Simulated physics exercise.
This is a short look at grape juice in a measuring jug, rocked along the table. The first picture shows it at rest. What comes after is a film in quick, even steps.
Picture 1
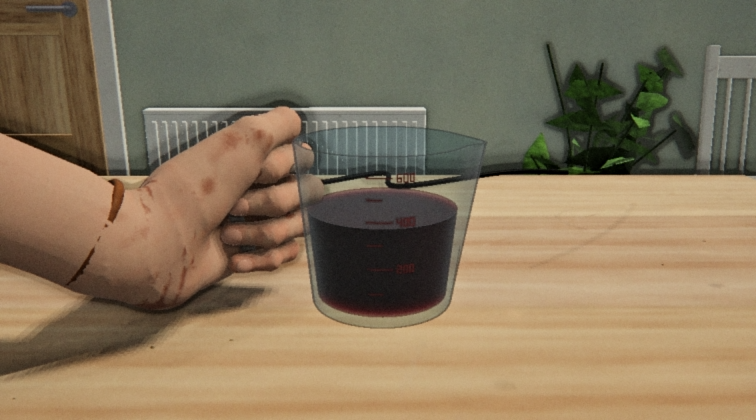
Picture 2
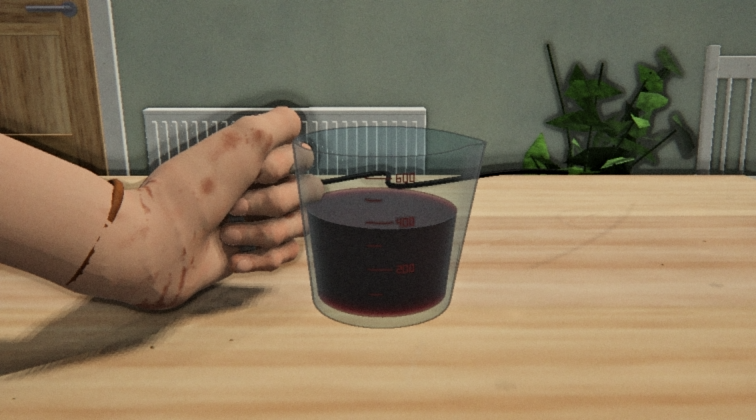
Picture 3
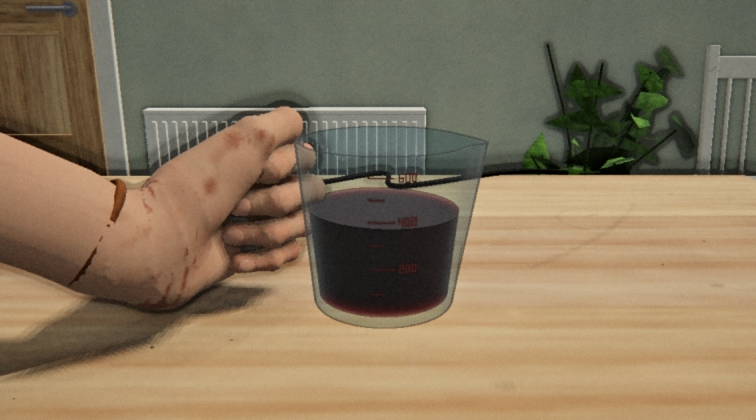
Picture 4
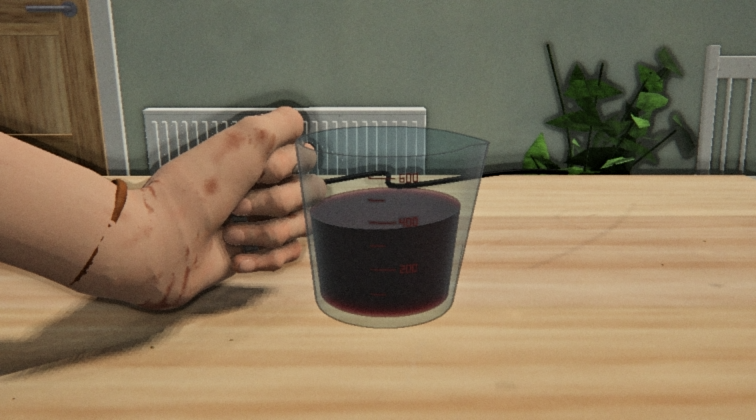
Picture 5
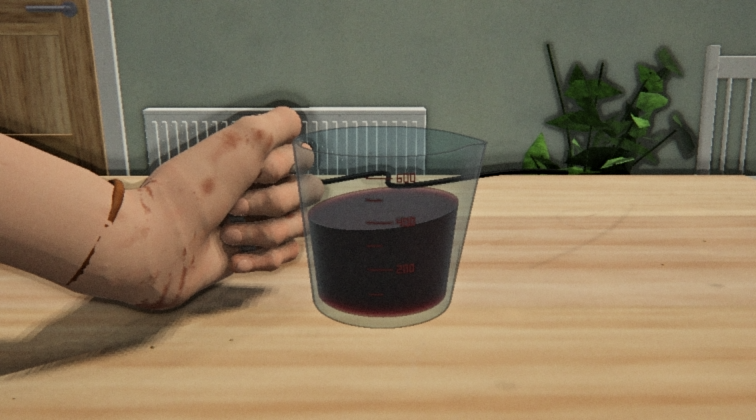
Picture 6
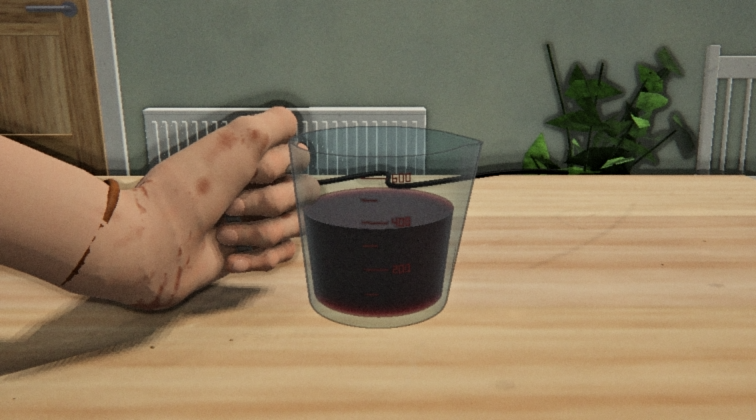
A measuring jug of dark purple liquid shifting very slightly on a wooden table beside a hand, its surface staying nearly level.
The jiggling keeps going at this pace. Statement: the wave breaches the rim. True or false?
False.
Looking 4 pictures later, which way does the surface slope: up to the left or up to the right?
On the right-hand side.
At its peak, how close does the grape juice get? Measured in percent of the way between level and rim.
Reading: 40 per cent.
A moment on, the highest wave so far climbs under half way to the rim.
When it is over, the highest wave so far climbs under half way to the rim; nothing has left it.
